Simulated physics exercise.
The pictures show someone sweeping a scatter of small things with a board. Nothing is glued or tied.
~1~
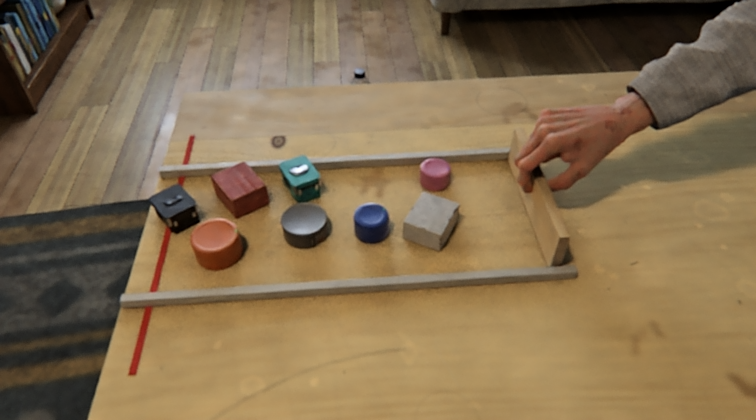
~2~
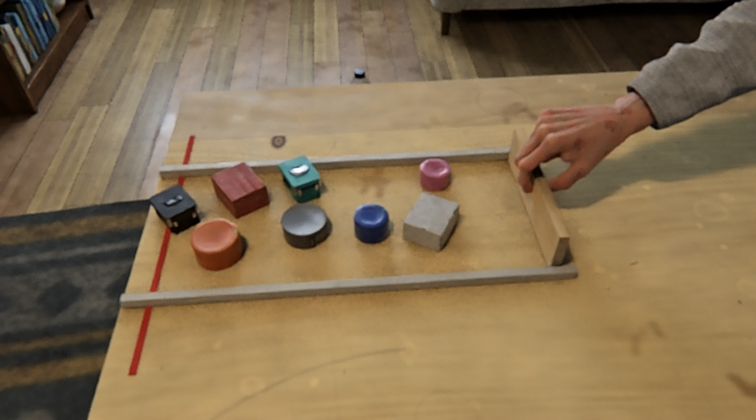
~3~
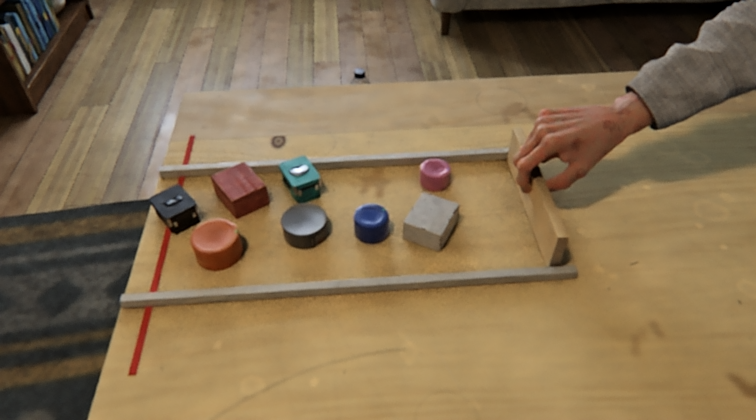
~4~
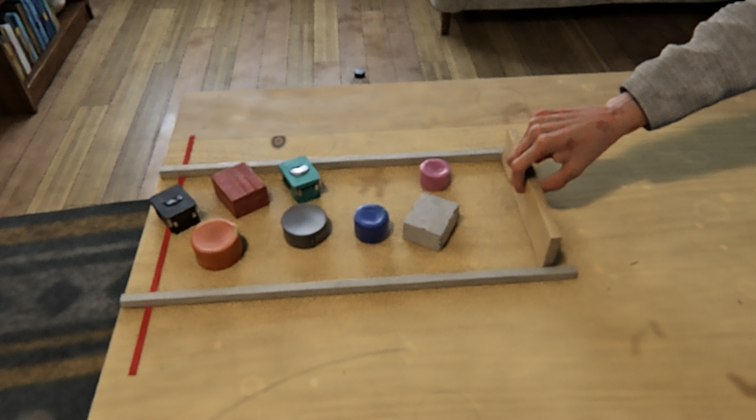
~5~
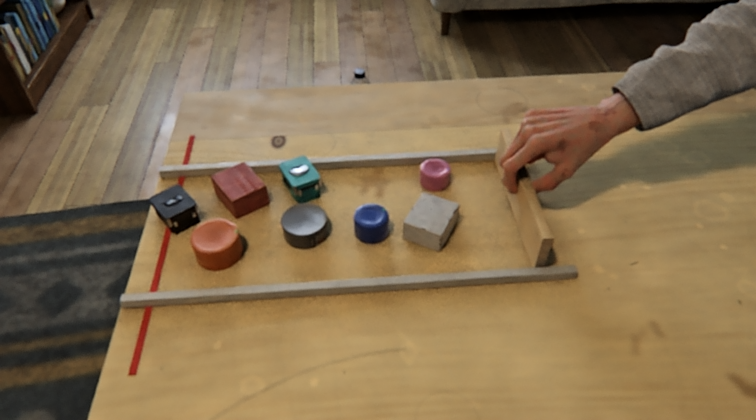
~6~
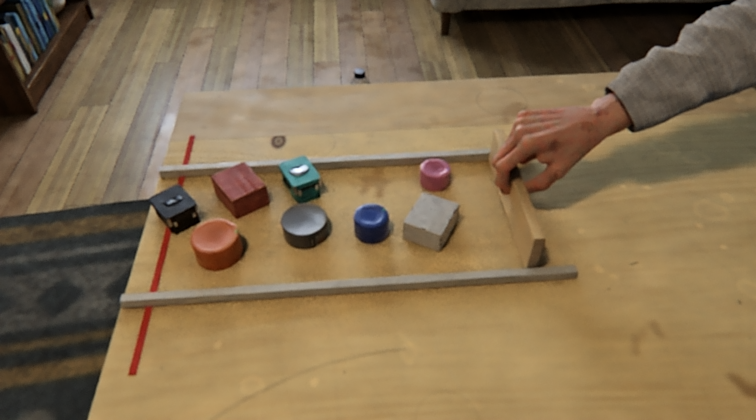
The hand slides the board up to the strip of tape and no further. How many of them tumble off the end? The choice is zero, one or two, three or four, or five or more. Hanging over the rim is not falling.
In the end the number that fall off is five or more.
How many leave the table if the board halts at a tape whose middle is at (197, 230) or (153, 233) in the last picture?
The counts: 5 and 8.
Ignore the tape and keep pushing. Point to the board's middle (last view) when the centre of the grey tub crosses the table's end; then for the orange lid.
Its middle is around (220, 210) and around (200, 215).
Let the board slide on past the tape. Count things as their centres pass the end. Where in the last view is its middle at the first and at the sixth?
First at (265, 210), next at (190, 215).
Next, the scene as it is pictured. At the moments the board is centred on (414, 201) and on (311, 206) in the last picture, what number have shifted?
The counts are 3 and 7.
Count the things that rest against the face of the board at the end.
It touches 2.
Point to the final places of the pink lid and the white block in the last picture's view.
The pink lid stops around (160, 192); the white block around (139, 245).
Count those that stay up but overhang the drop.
2 of them.
Early on, none off yet; black case at rest near (176, 210); orange lid at rest near (217, 245); red block at rest near (240, 190).
Finally, the number that fall off is five or more; lost, blue lid, grey tub, turquoise case, red block, orange lid and black case.
